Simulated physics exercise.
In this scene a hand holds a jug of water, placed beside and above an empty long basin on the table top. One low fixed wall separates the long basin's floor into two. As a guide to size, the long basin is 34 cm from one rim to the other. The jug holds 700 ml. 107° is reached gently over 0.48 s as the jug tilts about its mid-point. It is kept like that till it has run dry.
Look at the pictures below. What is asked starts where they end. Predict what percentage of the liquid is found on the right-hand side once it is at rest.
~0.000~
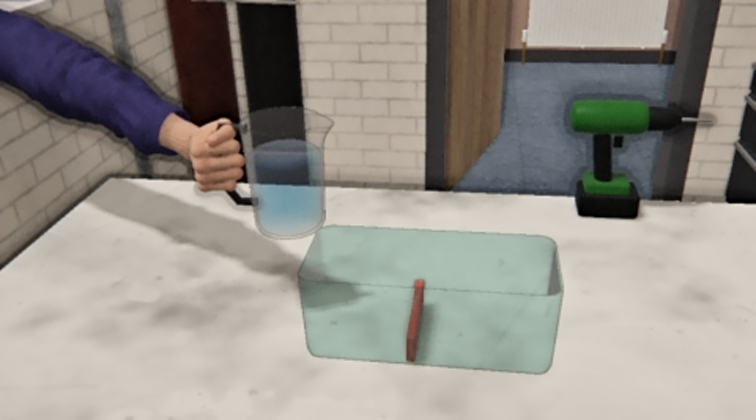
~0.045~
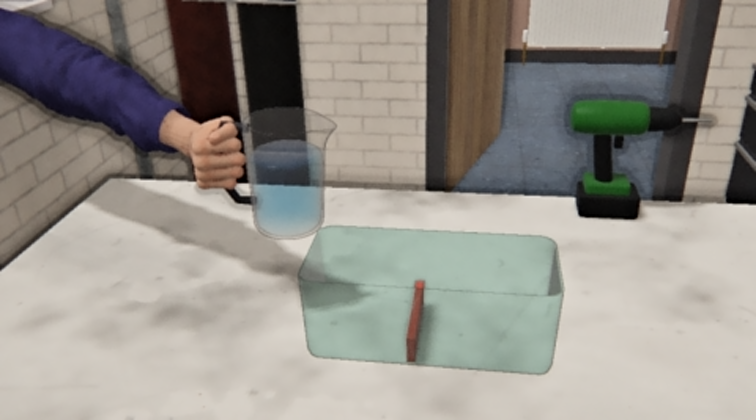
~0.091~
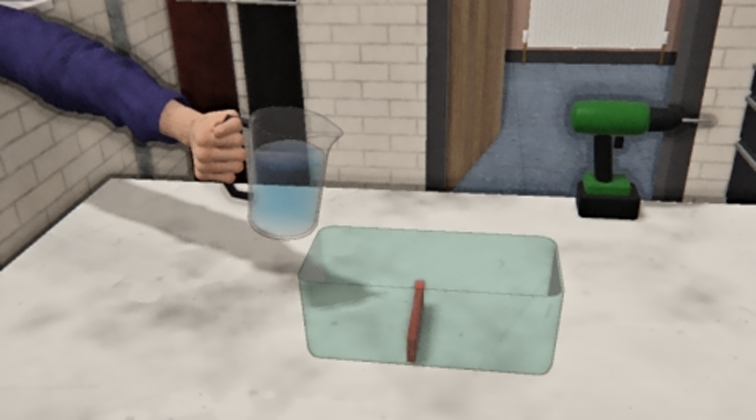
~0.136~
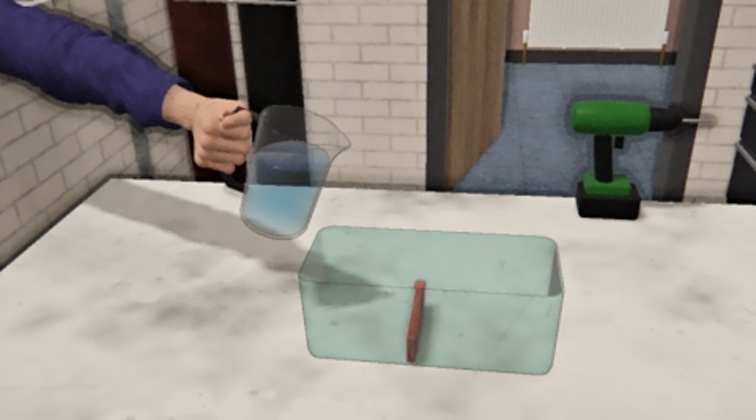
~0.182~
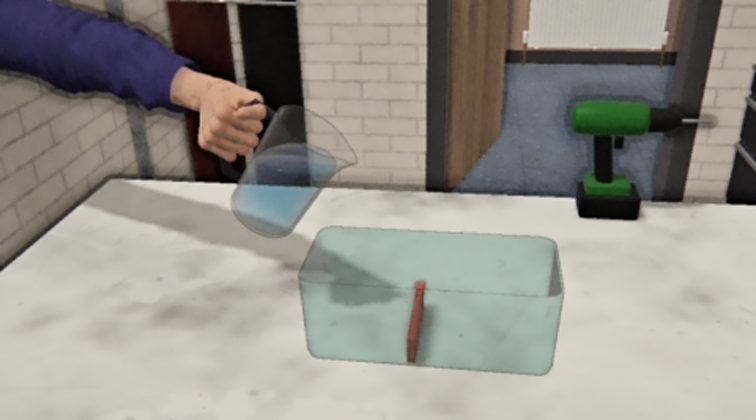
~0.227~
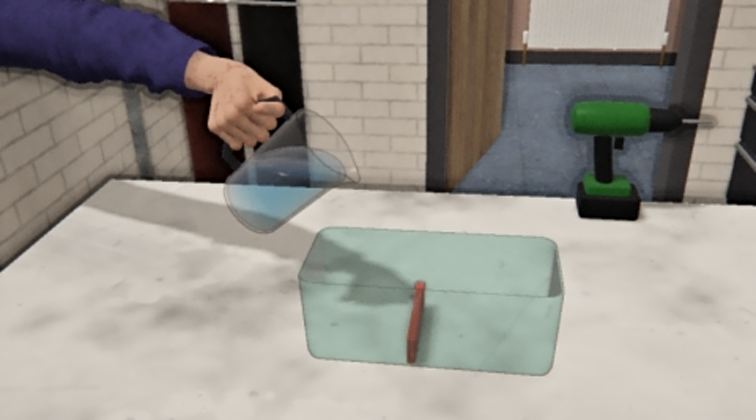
About 15 % is on the right.
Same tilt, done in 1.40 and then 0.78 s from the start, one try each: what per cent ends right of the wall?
Near 10 in a hundred on the first go and near 10 in a hundred on the second.
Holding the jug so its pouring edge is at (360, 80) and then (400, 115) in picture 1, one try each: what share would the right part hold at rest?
Near 85 in a hundred on the first go and near 95 in a hundred on the second.
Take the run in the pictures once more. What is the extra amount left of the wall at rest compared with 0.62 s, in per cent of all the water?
Close to 18% of the whole.
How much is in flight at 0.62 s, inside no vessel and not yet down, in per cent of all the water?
Near 14 percent.
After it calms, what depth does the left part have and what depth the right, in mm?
I'd expect close to 28 mm on the left and close to 4 mm on the right.
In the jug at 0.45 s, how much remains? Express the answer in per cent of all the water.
Fraction remaining: Approx. 62 per cent.
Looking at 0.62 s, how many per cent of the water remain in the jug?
Roughly 20 per cent.
After 0.45 s the tilt is 106° and 62 per cent is still to pour, 20 is left of the wall and 0 right of it.
After 0.62 s the tilt is 107° and 21 per cent is still to pour, 64 is left of the wall and 1 right of it.
After 0.79 s the tilt is 107° and 4 per cent is still to pour, 83 is left of the wall and 6 right of it.
After 0.98 s the tilt is 107° and 1 per cent is still to pour, 88 is left of the wall and 8 right of it.
In the end 81 per cent lies left of the wall, 15 right of it and 4 outside.
